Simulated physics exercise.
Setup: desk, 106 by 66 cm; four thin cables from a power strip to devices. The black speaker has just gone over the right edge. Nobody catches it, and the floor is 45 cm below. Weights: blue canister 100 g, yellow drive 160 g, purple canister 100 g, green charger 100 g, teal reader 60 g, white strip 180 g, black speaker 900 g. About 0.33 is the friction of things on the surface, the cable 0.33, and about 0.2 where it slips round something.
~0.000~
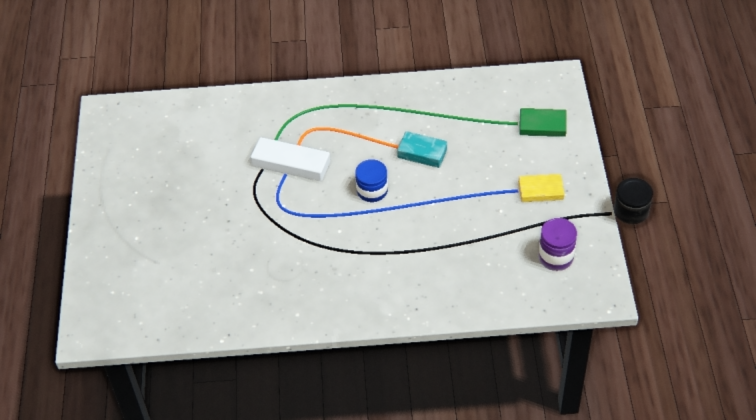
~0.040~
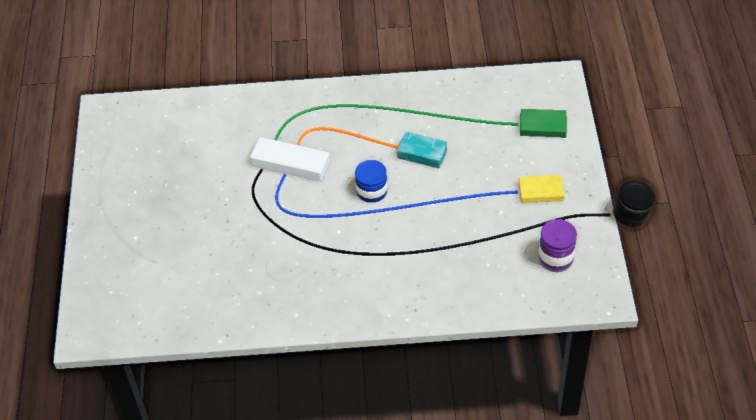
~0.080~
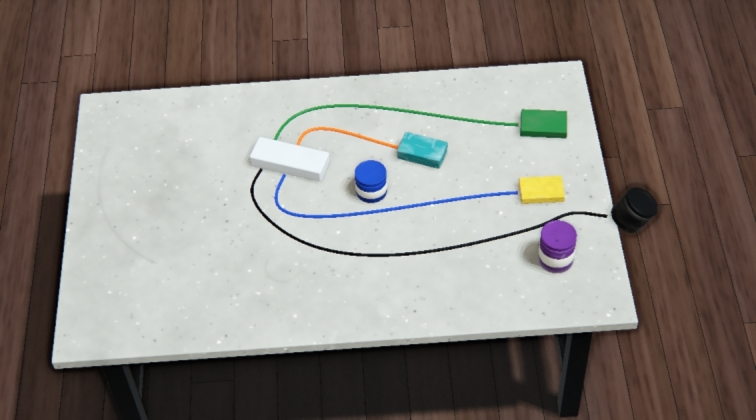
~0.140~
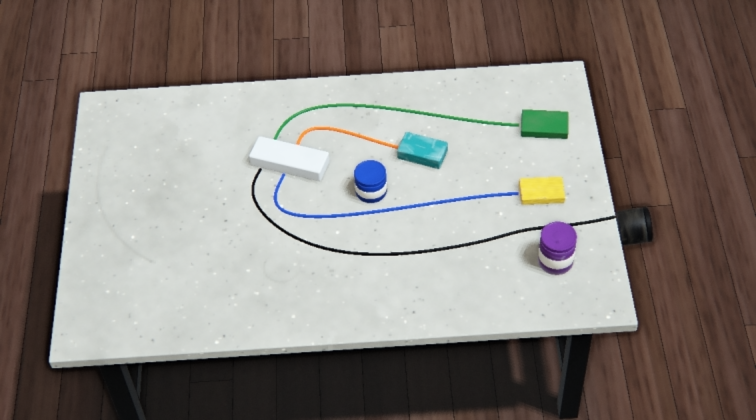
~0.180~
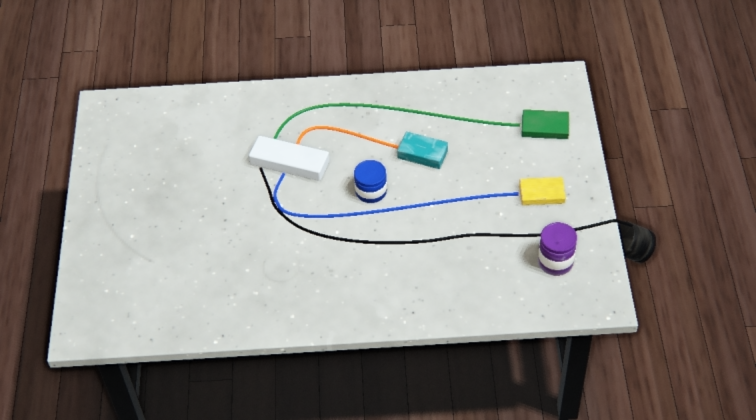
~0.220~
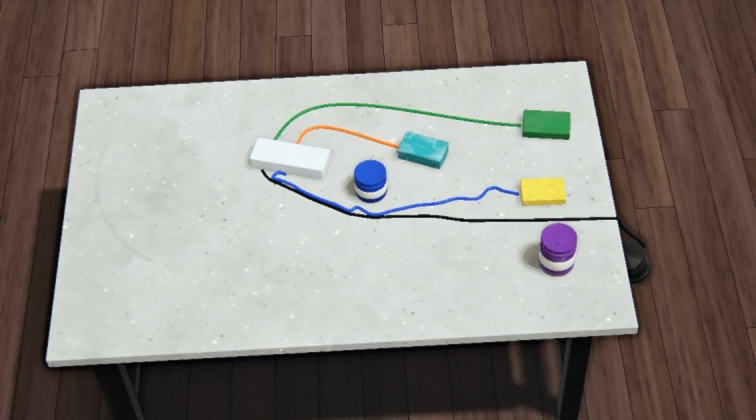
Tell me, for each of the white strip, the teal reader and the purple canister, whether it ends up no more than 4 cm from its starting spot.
Answers: White strip: No; teal reader: No; purple canister: Yes.
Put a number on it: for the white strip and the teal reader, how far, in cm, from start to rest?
Roughly 38 cm, 9 cm.
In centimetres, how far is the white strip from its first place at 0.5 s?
About 28 cm.
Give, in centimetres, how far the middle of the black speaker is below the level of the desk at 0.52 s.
I'd put it at about 40 centimetres under.
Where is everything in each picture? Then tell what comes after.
Shows, white strip (290, 154); teal reader (422, 145); purple canister (559, 232); black cable runs through (256, 200) (311, 243) (402, 252) (484, 239), in the first frame.
Shows, black speaker (636, 194); black cable runs through (255, 200) (400, 254), in the second frame.
Shows, black speaker (634, 210); black cable runs through (254, 200) (399, 255) (559, 217), in the third frame.
Shows, black speaker (635, 226); black cable runs through (255, 200) (401, 254), in the fourth frame.
Shows, black speaker (633, 242); black cable runs through (272, 198) (423, 241) (591, 226), in the fifth frame.
Shows, white strip (290, 153); teal reader (423, 146); purple canister (559, 237); black cable runs through (365, 216) (457, 219) (541, 220) (620, 224), in the sixth frame.
At 0.5 s, the strip's end of the black cable at (454, 198); white strip 28 cm off its start, teal reader 5 cm off its start, blue canister lifted 4 cm.
At 0.8 s, the strip's end of the black cable at (500, 216); white strip 37 cm off its start, teal reader 9 cm off its start, blue canister on its side, 15 cm off its start.
At 1.1 s, the strip's end of the black cable at (500, 216); white strip 37 cm off its start at (472, 197), teal reader 9 cm off its start at (450, 116), blue canister on its side, 15 cm off its start at (425, 139).
At 1.4 s, the strip's end of the black cable at (500, 216); white strip 37 cm off its start, teal reader 9 cm off its start, blue canister on its side, 15 cm off its start.
At 2.6 s, the strip's end of the black cable at (500, 216); white strip 37 cm off its start at (472, 197), teal reader 9 cm off its start at (450, 116), purple canister 0 cm off its start at (559, 237), blue canister on its side, 15 cm off its start at (425, 139).
